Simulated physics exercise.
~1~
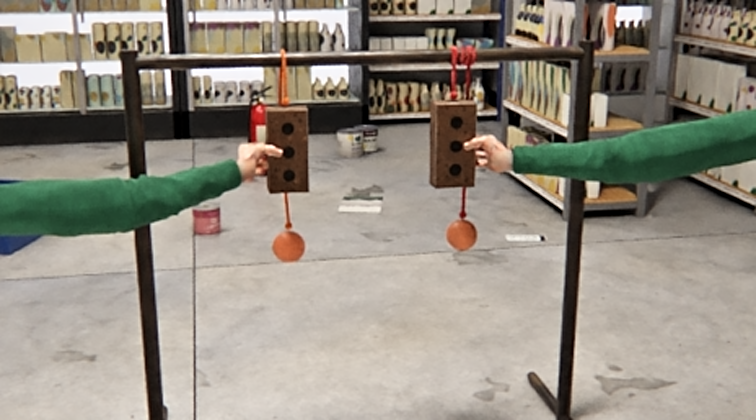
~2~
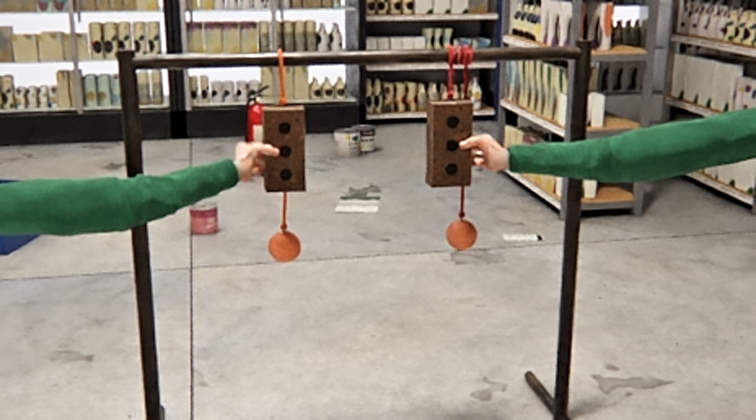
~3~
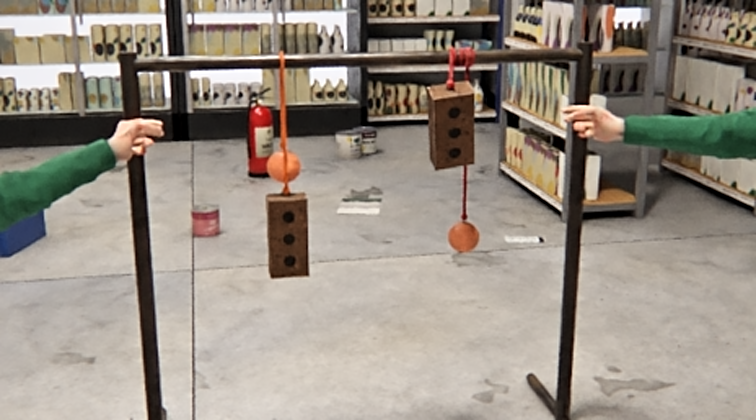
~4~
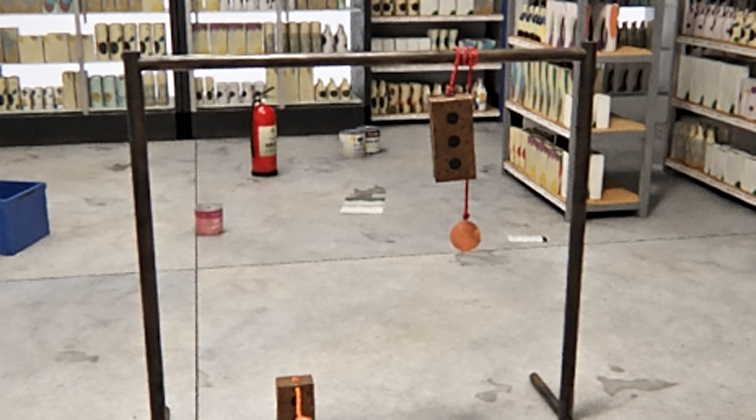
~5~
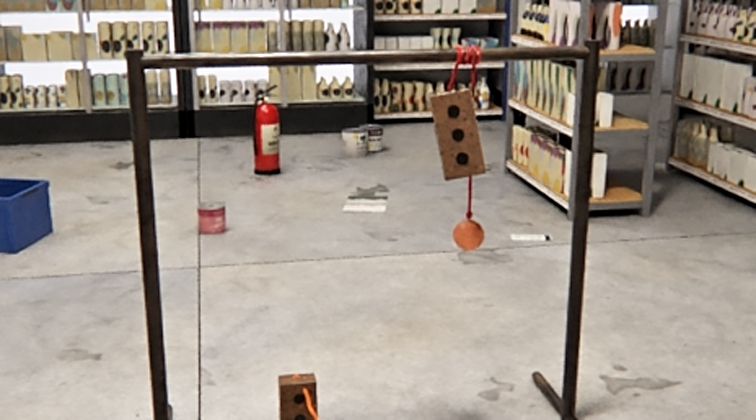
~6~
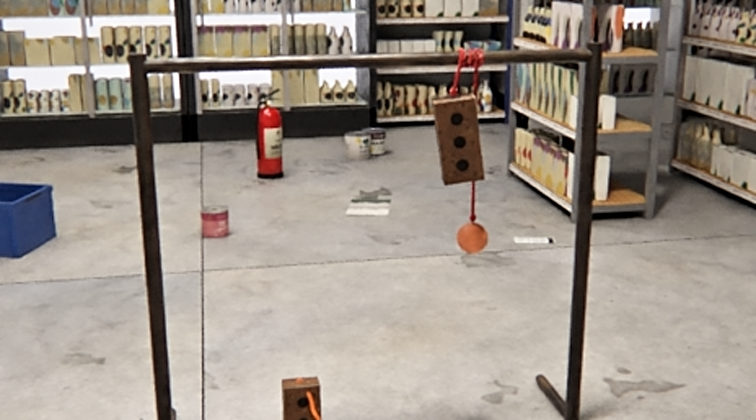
In a shop aisle, two green-sleeved hands hold bricks on cords draped over a metal rail, an orange ball below each, then let go and withdraw. The left brick drops to the floor as its ball rises, while the right brick tilts slightly and stays hanging.
